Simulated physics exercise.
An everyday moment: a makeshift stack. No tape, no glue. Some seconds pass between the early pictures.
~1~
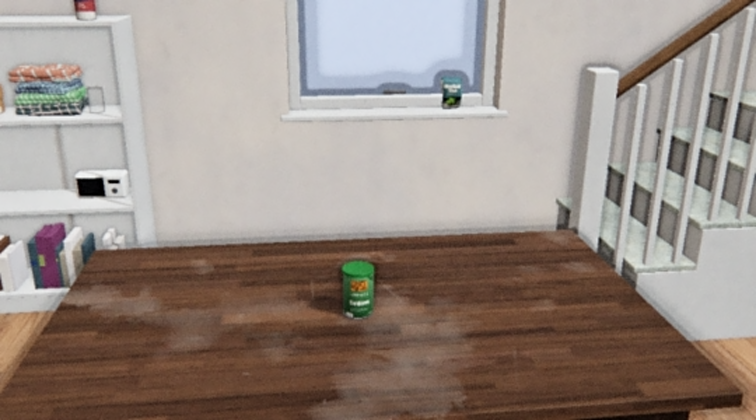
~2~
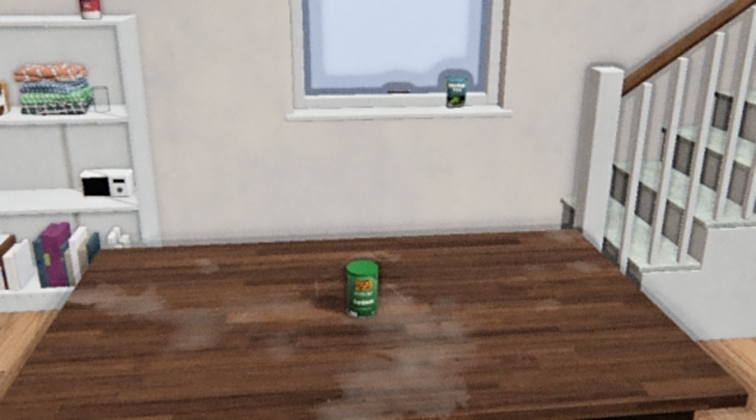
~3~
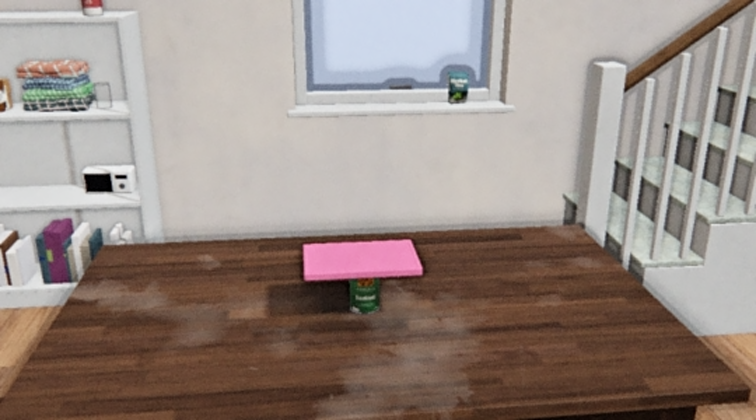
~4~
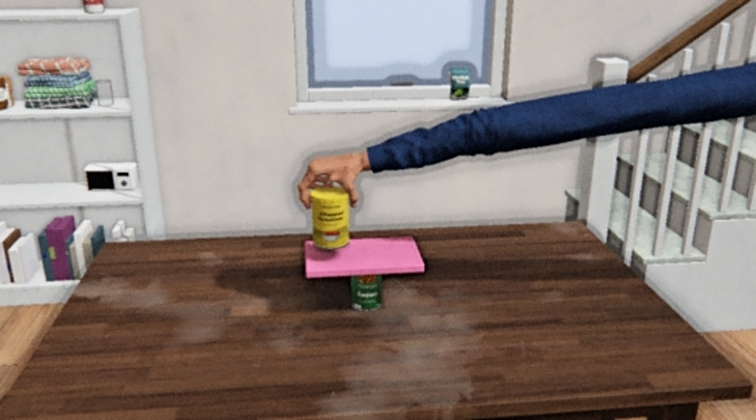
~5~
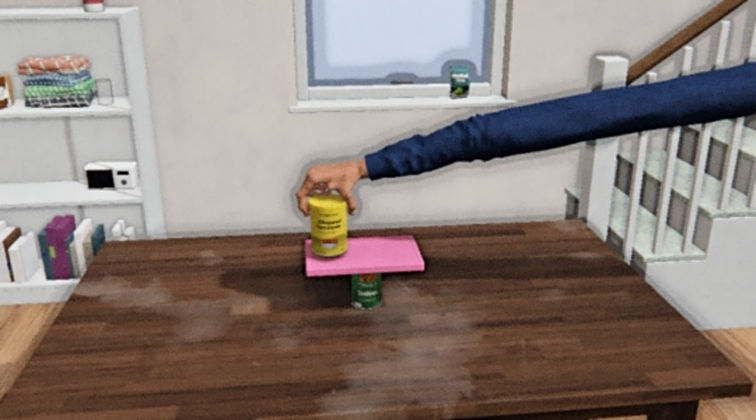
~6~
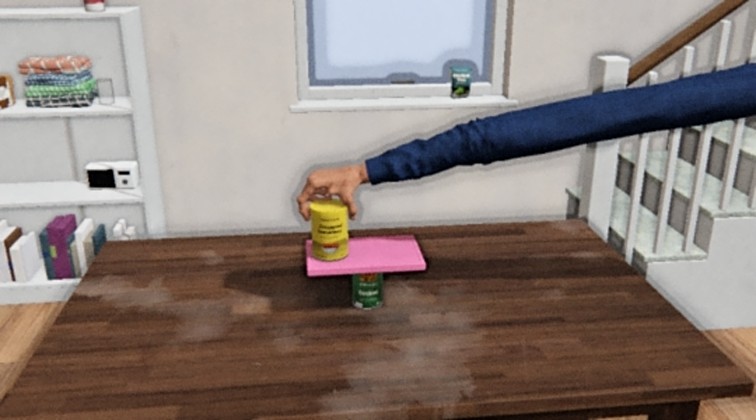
Hand in a blue sleeve lowering a yellow tin onto the left side of a pink board atop a green tin.
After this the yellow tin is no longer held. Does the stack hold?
Outcome: The stack gives way.
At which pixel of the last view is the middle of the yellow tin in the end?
Around (273, 294).
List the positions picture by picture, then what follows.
In the first picture, the last thing is not in view yet; green tin (358, 291).
In the second picture, the last thing is not in view yet; green tin (362, 290).
In the third picture, the last thing is not in view yet; green tin (365, 286).
In the fourth picture, still above its spot; yellow tin (331, 218); green tin (366, 282).
In the fifth picture, still above its spot; yellow tin (329, 226); green tin (367, 281).
In the sixth picture, set down, still held; yellow tin (330, 230); green tin (368, 281).
Then, 0.40 s on from there, yellow tin now fallen; pink lid turned 60° from how it was put.
Then, 0.60 s on from there, pink lid on its side.
Then, 1.10 s on from there, pink lid upside down.
Then, 1.50 s on from there, pink lid now fallen.
In the end, fallen, pink lid and yellow tin; green tin unmoved. At the end, from the last picture's camera, yellow tin near (273, 294). The stack loses its balance.
